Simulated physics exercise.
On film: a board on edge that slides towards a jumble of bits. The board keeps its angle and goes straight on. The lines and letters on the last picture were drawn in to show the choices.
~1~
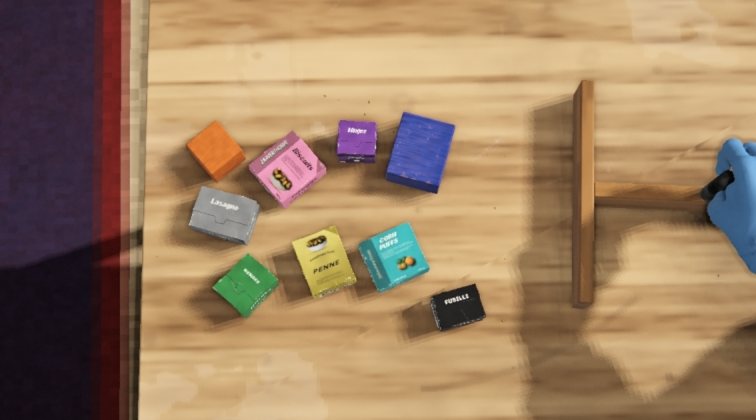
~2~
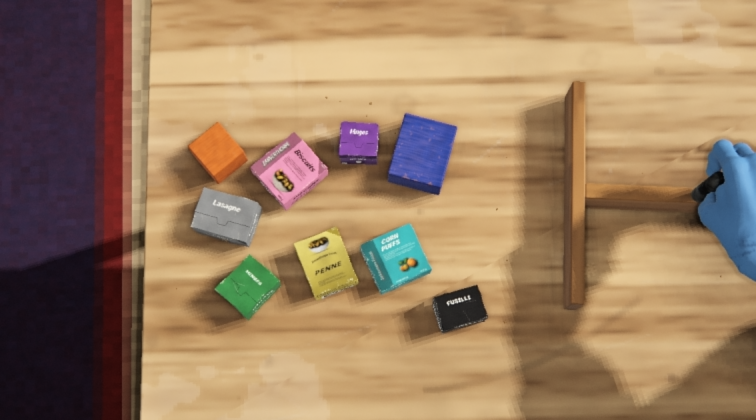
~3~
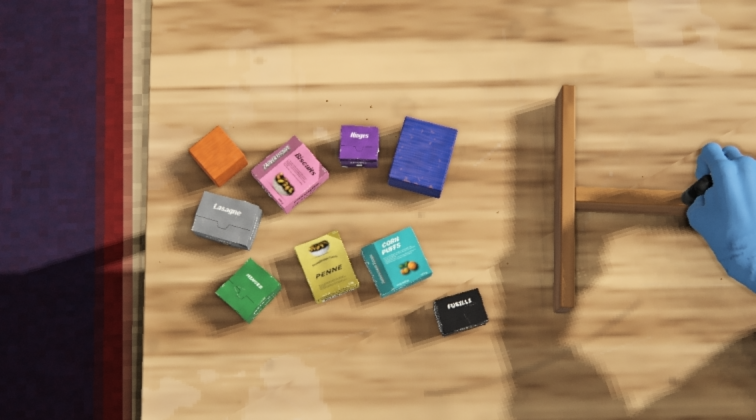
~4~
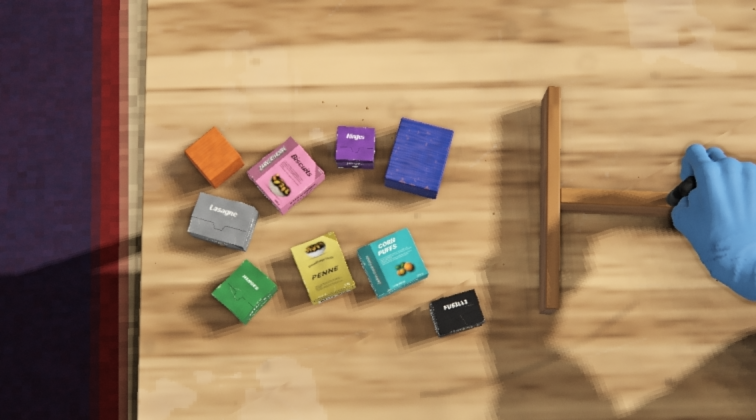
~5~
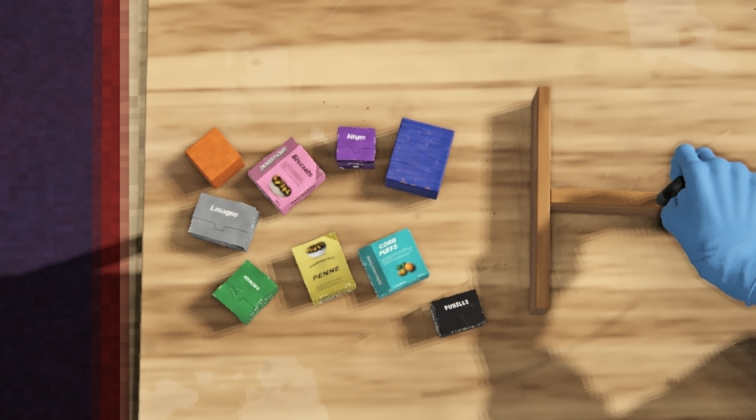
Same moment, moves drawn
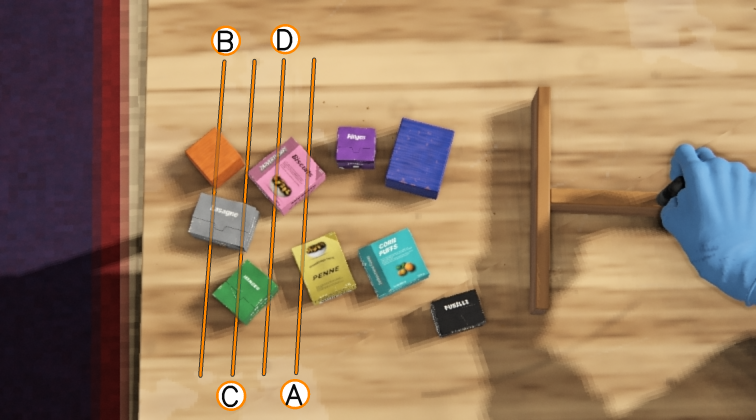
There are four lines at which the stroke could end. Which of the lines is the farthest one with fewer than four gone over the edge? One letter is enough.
It should halt at C.
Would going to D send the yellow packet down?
No.
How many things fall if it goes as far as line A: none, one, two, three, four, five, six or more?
The count is none.
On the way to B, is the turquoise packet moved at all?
Yes.
On the marked copy, A at (305, 212); B at (213, 214); C at (244, 213); D at (274, 212).
With C. Early on, board (435, 198); black packet (399, 313); turquoise packet (389, 263).
Further on, board (329, 200); grey packet (188, 221); orange block (189, 156).
At the end, board (245, 203); grey packet over the edge; orange block over the edge; two fallen.
As for the rest, A is within the limit but short; B drops five; D is within the limit but short.
